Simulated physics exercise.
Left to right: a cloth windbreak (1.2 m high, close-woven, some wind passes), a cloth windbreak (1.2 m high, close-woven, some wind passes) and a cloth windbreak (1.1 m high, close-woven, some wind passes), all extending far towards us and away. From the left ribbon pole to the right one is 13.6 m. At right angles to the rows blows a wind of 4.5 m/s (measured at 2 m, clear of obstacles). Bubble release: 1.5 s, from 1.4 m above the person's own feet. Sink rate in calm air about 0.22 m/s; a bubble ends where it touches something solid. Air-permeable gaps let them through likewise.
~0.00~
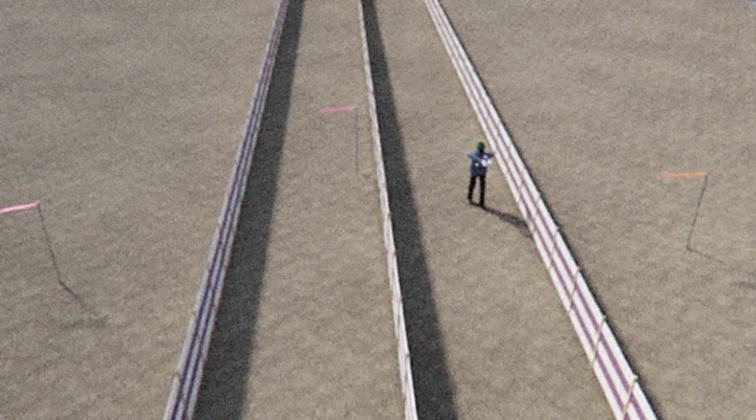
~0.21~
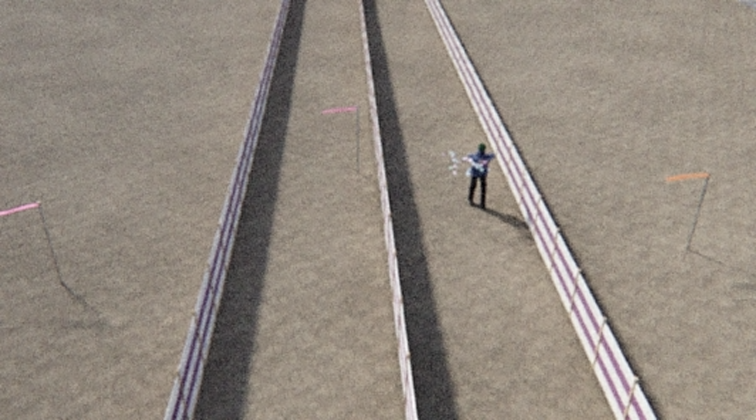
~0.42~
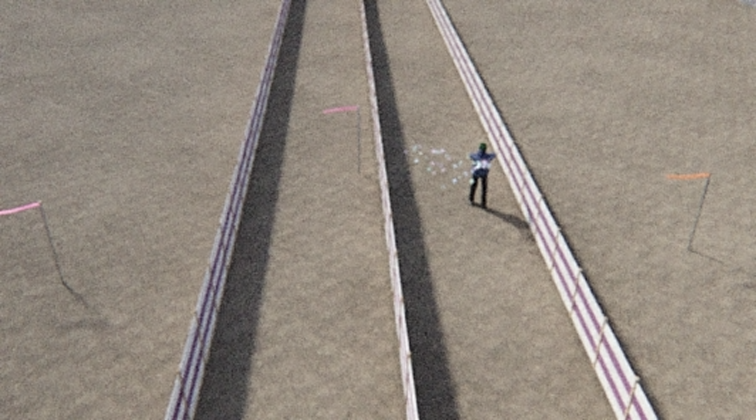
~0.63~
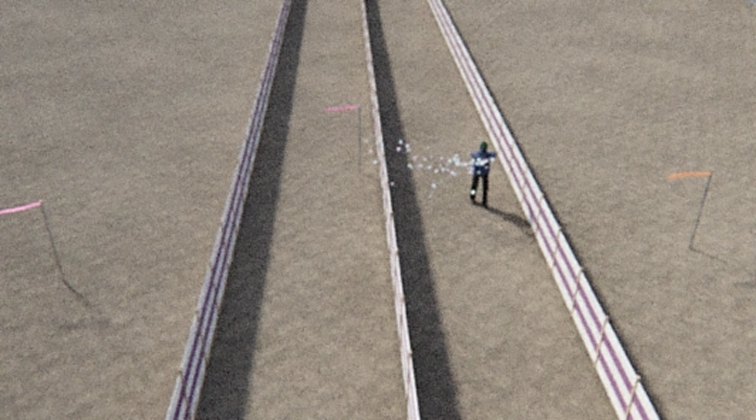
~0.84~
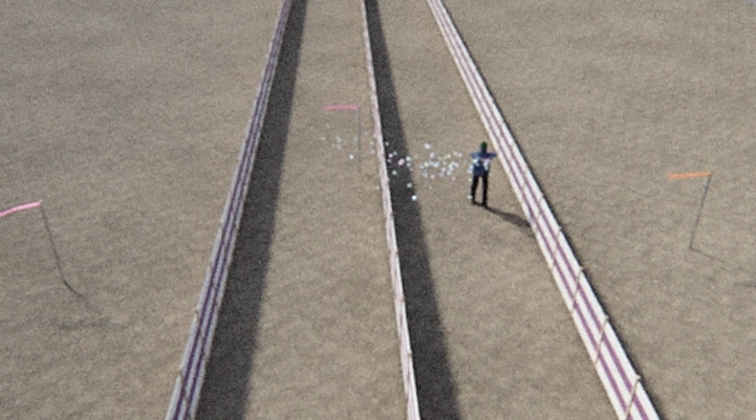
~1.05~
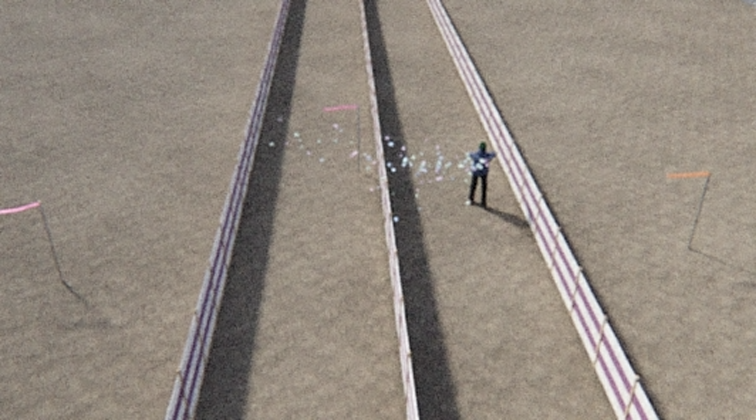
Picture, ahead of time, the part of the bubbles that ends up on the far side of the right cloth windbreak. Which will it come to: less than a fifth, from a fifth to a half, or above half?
It will be not even a fifth.
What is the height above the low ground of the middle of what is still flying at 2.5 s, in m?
Middle height: Approx. 1.2 m.
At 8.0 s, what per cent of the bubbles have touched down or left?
Estimated share: Close to 55 %.
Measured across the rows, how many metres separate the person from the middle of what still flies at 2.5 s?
About 4.0 m.
After 2.5 s, 0 % is beyond the right cloth windbreak; 2 % has touched down or left; the middle of what still flies is 1.3 m above the low ground, near (314, 175).
After 4.0 s, 0 % is beyond the right cloth windbreak; 14 % has touched down or left; the middle of what still flies is 1.1 m above the low ground, near (157, 187).
After 8.0 s, 0 % is beyond the right cloth windbreak; 53 % has touched down or left.
After 20.0 s, 0 % is beyond the right cloth windbreak; 99 % has touched down or left.
After 45.0 s, 0 % is beyond the right cloth windbreak; 100 % has touched down or left.
